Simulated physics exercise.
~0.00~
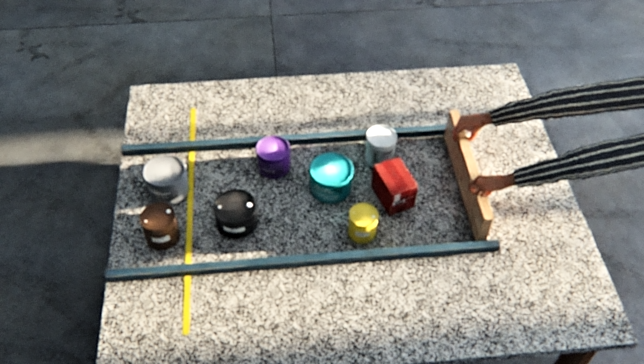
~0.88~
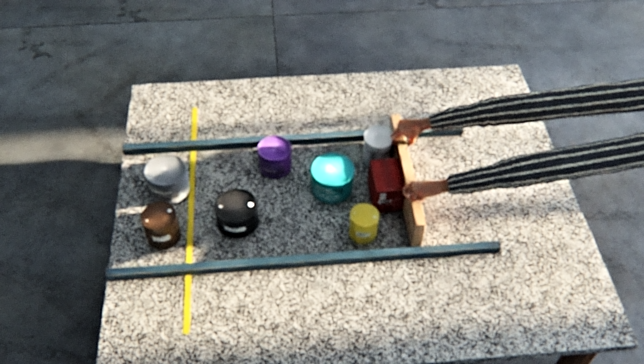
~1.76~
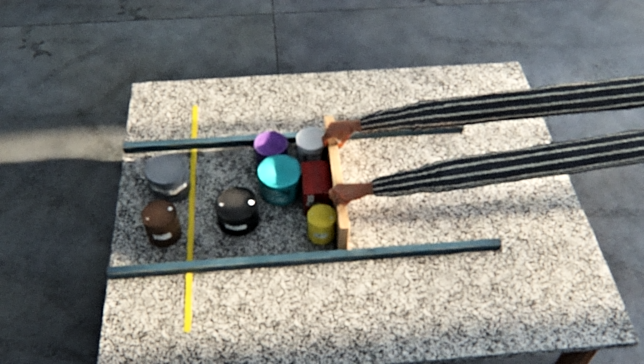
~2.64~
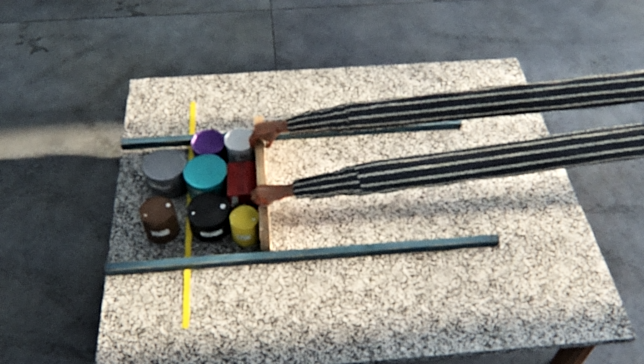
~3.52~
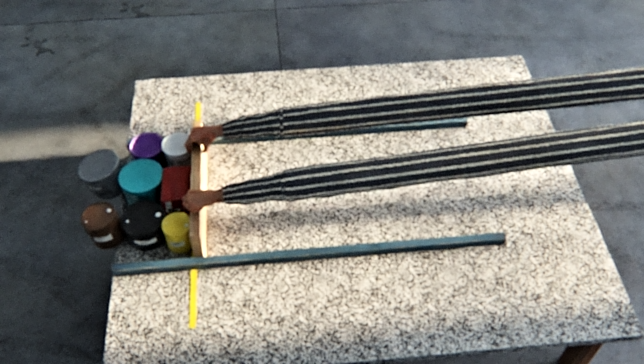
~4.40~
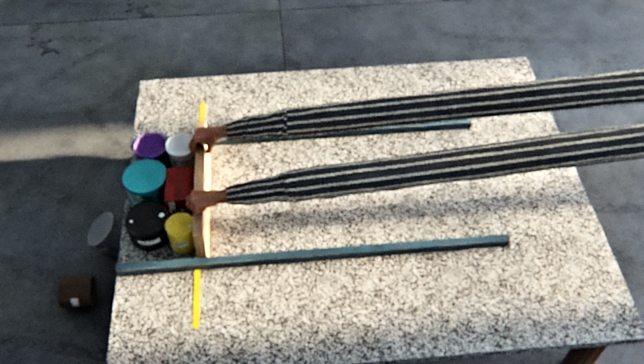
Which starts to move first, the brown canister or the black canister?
The black canister starts to move first, sliding left while the brown canister is still in its place near the left edge.
